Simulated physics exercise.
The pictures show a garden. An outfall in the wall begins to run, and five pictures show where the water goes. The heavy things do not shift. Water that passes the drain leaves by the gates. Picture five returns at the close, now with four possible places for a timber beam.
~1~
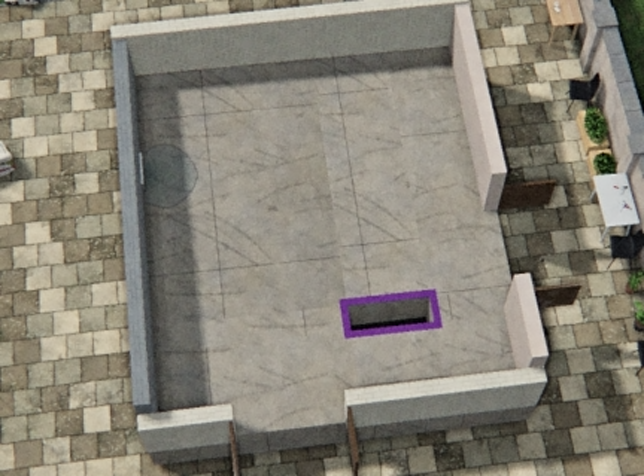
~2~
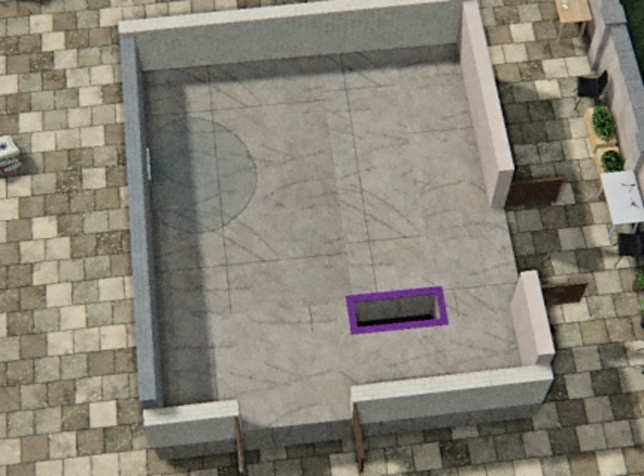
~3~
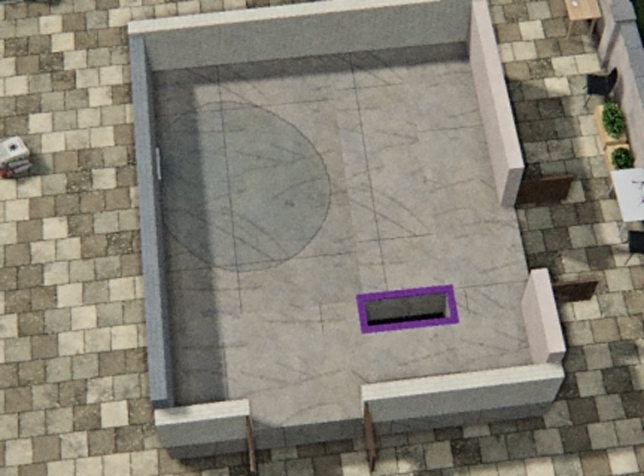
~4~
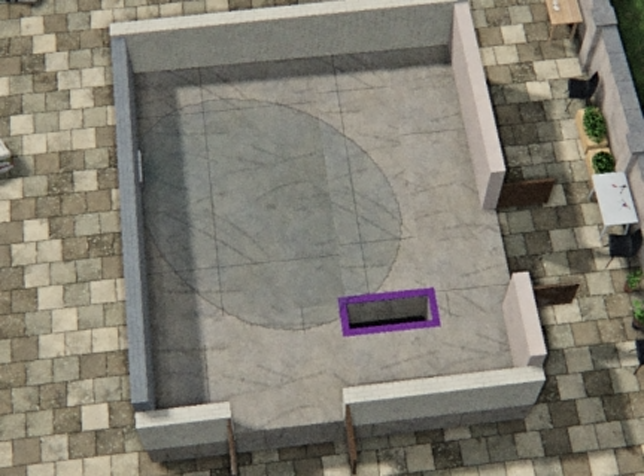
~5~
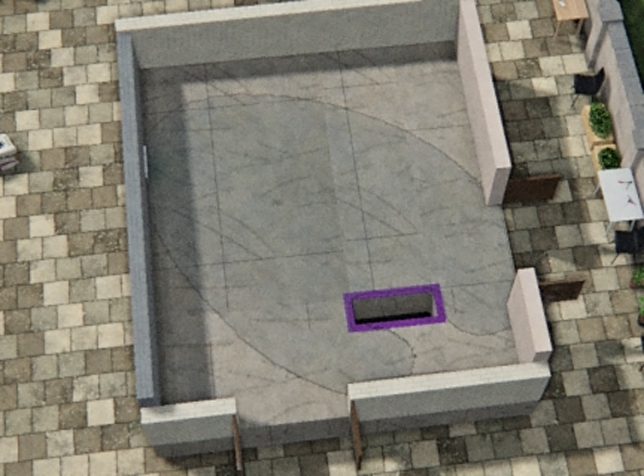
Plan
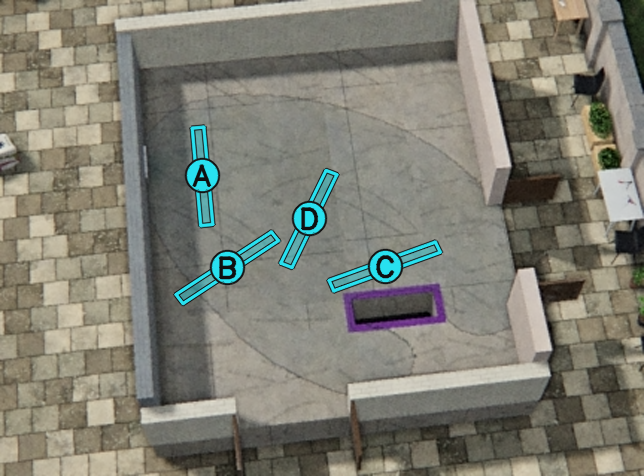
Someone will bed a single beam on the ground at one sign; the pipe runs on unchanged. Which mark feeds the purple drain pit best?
B works best here.
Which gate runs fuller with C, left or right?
The right one.
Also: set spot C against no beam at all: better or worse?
Spot C is worse.
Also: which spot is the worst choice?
That is spot C.
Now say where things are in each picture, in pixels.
The first frame shows outfall at (141, 173); purple drain pit at (391, 314); open gate at (493, 259); open gate at (290, 414); 2 % of the ground under water, visible out to (188, 167); purple drain pit still dry.
In the second frame, 8 % of the ground under water, visible out to (250, 176); purple drain pit still dry.
In the third frame, 19 % of the ground under water, visible out to (313, 230); purple drain pit still dry.
In the fourth frame, 36 % of the ground under water, visible out to (376, 284); purple drain pit still dry.
In the fifth frame, 54 % of the ground under water, visible out to (507, 301); purple drain pit taking water.
In cyan, A from (206, 225) to (198, 127); B from (179, 299) to (274, 236); C from (331, 285) to (437, 247); D from (286, 265) to (331, 172).
For spot A, about 14 % of the stream goes into the purple drain pit, about 85 % out by the gates.
For spot B, about 31 % of the stream goes into the purple drain pit, about 67 % out by the gates.
For spot C, about 10 % of the stream goes into the purple drain pit, about 89 % out by the gates.
For spot D, about 16 % of the stream goes into the purple drain pit, about 83 % out by the gates.
